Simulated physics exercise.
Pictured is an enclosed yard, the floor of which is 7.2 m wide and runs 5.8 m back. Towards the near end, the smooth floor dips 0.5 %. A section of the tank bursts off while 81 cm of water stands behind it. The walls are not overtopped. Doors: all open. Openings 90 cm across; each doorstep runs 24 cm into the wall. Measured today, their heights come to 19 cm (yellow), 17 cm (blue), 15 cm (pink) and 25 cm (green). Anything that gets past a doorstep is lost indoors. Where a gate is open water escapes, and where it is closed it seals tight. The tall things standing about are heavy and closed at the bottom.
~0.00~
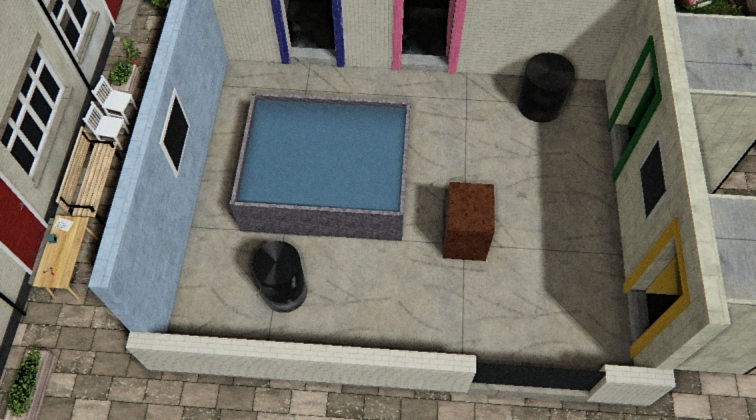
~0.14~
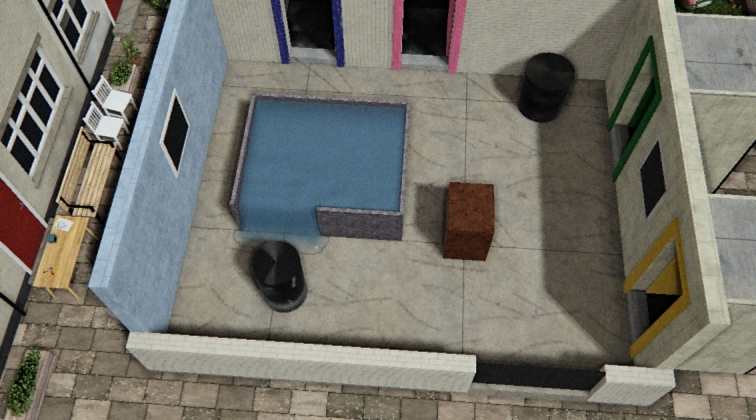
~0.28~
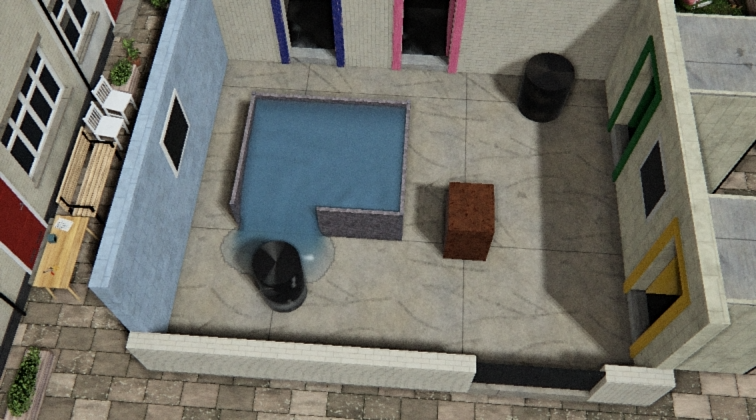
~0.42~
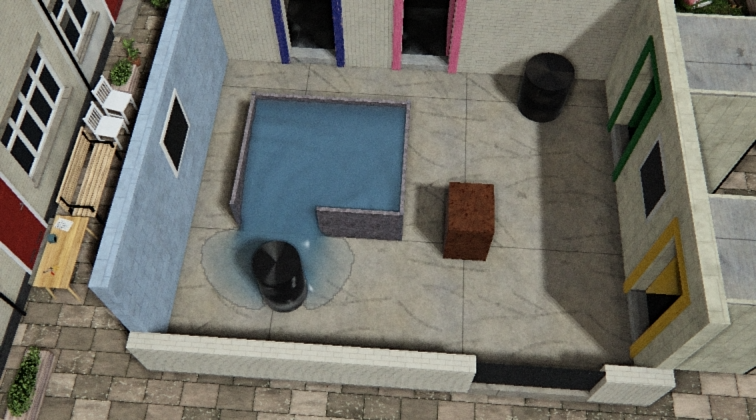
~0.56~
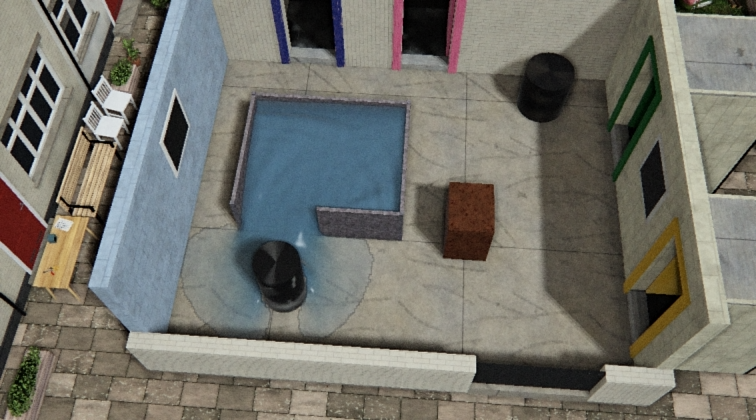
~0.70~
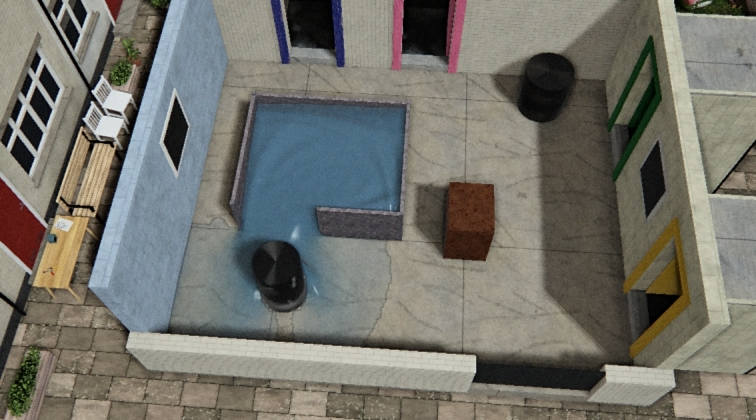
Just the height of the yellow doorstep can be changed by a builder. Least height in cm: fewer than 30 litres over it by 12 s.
Approx. 29 cm.
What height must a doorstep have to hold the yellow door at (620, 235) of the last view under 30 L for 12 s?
Minimum: Close to 13.0 cm.
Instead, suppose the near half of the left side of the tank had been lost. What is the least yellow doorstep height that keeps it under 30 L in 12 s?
Roughly 15 cm.
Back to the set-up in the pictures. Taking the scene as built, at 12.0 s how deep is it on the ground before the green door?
14.5 cm.
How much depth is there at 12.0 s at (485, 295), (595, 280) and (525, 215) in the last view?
That's 9, 11 and 11 cm, in the order given.
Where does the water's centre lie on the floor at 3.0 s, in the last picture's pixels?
The water is centred near (322, 244).
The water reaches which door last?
That would be the pink door.
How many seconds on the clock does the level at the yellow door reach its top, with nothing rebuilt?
Near 3.8 seconds.
After 1.4 s water covers 25 % of the floor, deepest (70 cm) near (171, 317); it has not reached the yellow door.
After 3.0 s water covers 50 % of the floor, deepest (42 cm) near (164, 350); 20 cm at the yellow door, 0 litres in over its 19 cm doorstep.
After 12.0 s water covers 95 % of the floor, deepest (20 cm) near (421, 369); 11 cm at the yellow door, 176 litres in over its 19 cm doorstep.
At the yellow door as built, the water arrived by 2.6 s and peaked near 36 cm at 3.8 s.
With a doorstep of 25 cm, 69 litres would have come in within the 12 s; with 34 cm, 7 litres. So under 30 litres takes about 29 cm.
